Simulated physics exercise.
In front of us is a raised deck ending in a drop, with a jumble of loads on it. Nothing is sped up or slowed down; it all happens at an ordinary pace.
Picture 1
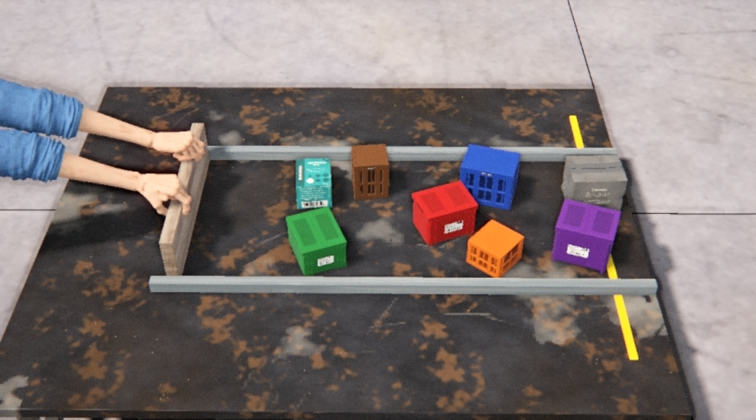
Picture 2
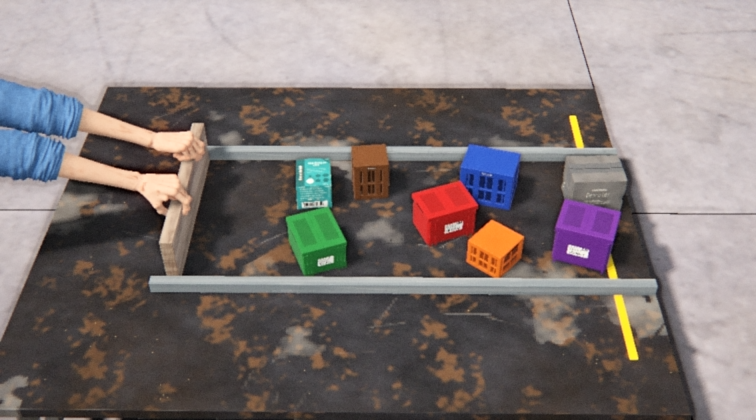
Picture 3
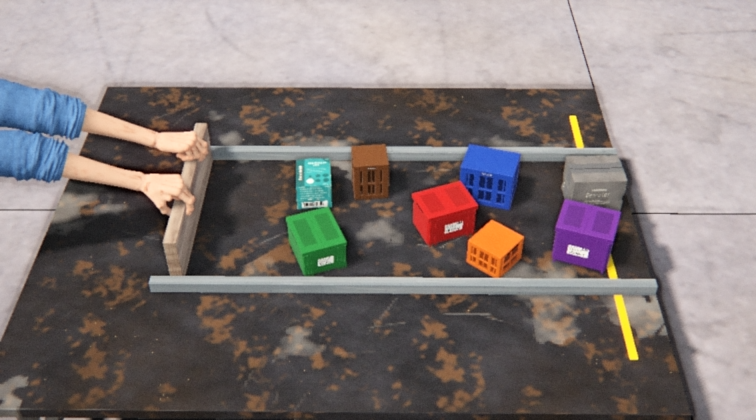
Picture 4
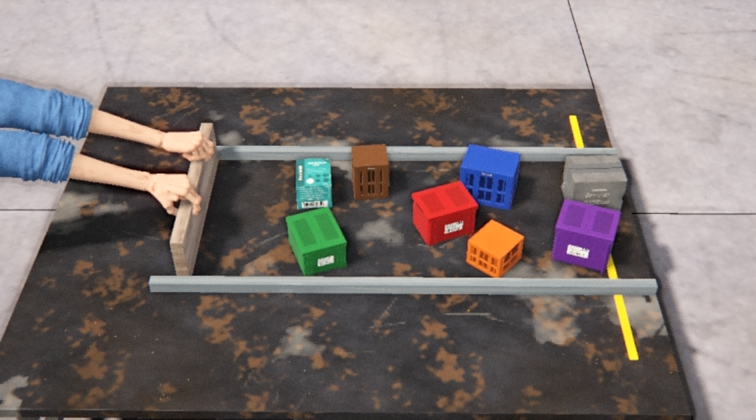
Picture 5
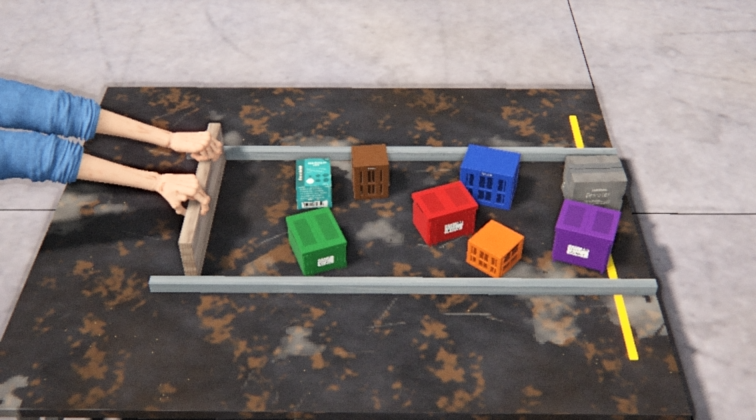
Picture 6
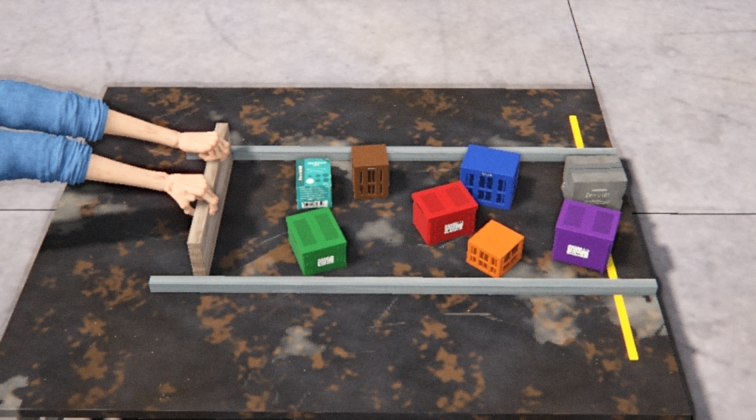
At first, two hands in blue sleeves grip a wooden plank at the left end of two grey rails, with eight colourful crates and boxes scattered to its right. The hands then slide the plank slowly a short way rightward, nearing the green and turquoise ones, while all the loads stay still.
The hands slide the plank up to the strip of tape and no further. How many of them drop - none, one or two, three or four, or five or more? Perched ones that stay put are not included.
The count of those that drop is five or more.
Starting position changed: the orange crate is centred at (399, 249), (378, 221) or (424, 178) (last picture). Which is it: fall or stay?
Spot by spot: It ends up off; it never drops; it ends up off.
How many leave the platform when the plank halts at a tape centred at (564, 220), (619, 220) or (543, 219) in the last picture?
The counts come to 3, then 8, then 3.
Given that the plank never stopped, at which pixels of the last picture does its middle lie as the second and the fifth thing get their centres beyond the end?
First around (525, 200), then around (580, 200).
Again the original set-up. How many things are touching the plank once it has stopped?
At rest, 2 are in contact.
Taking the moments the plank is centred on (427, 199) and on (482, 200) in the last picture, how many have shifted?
At first I count 6, and then 8.
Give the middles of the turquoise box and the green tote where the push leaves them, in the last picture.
For the turquoise box it's (611, 184), and for the green tote it's (634, 249).
Early on, none off yet; grey parcel at rest near (593, 184); purple tote at rest near (585, 237); blue crate at rest near (489, 177).
Finally, the number that fall off is five or more; lost, brown crate, red tote, orange crate, blue crate, purple tote and grey parcel.
